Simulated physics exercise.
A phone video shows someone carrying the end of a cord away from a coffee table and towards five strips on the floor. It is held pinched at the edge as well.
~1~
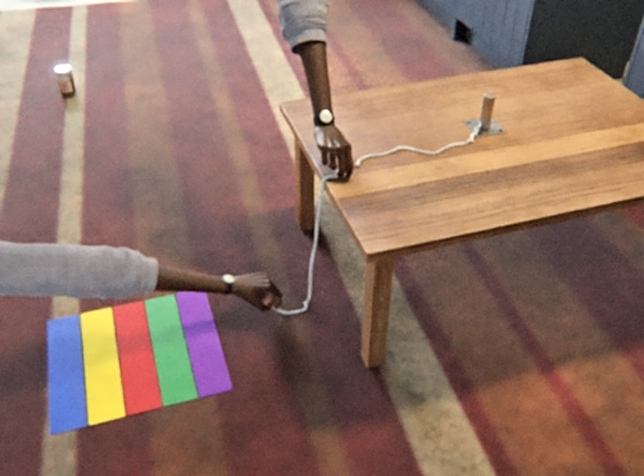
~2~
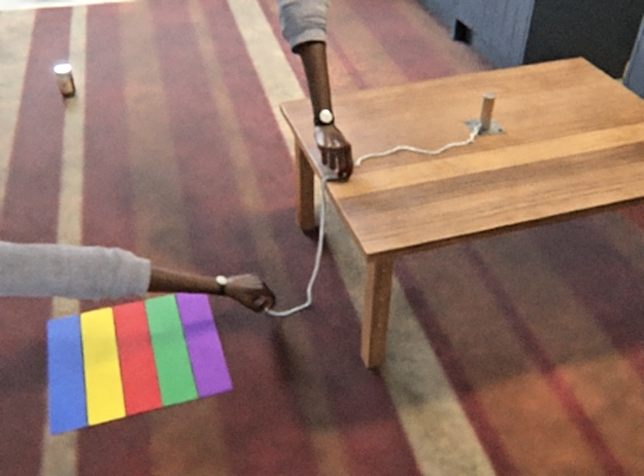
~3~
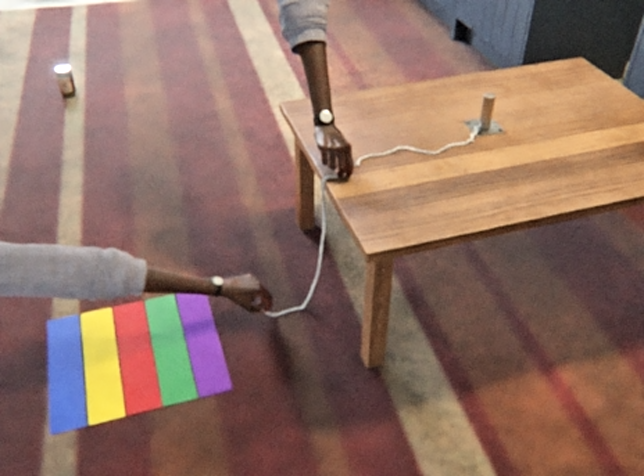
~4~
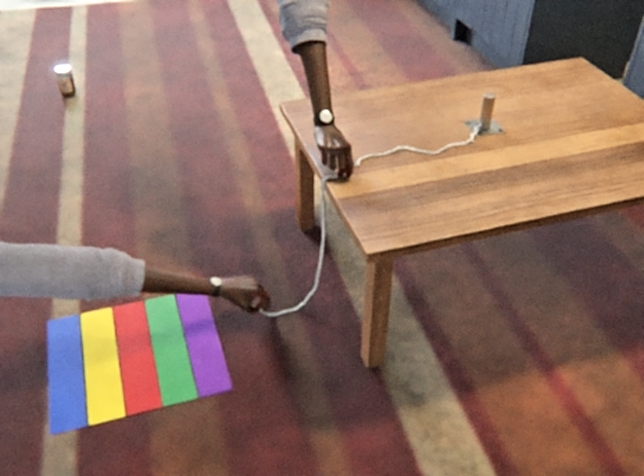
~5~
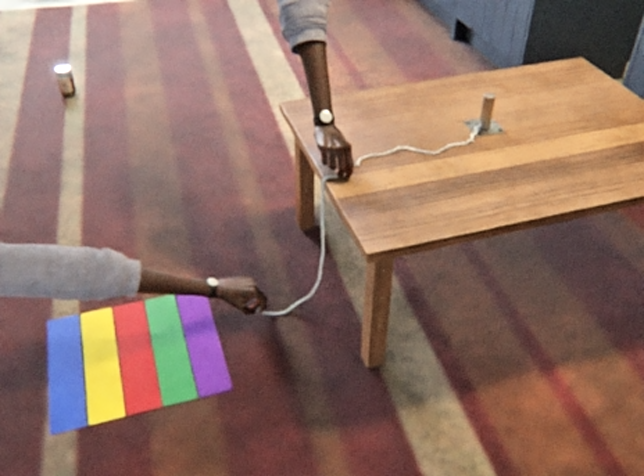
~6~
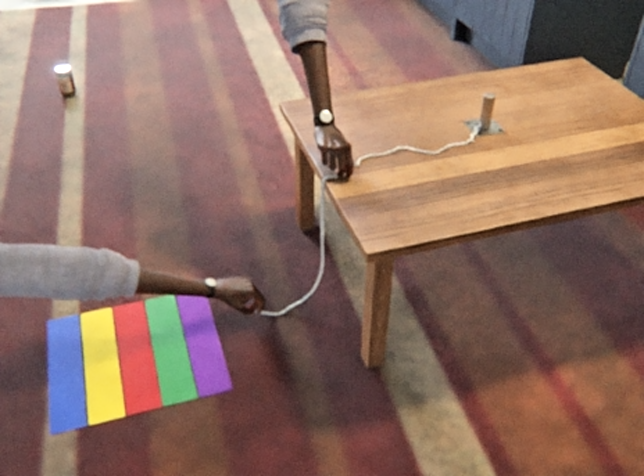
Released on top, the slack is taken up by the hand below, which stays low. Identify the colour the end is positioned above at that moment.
It is positioned above red.
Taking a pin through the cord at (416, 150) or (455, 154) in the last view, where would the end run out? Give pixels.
In order: Close to (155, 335) and close to (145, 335).
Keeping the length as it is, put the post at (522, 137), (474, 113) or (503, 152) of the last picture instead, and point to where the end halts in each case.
The first try gives about (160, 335), the second about (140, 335) and the third about (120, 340).
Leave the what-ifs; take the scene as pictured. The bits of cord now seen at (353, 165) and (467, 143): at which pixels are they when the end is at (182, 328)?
Around (325, 172) and (444, 136).
Early on, end near (182, 328); over green.
Midway, end near (149, 335); over red.
At the end of the slack, end near (129, 340); over red. It halts on the red strip.
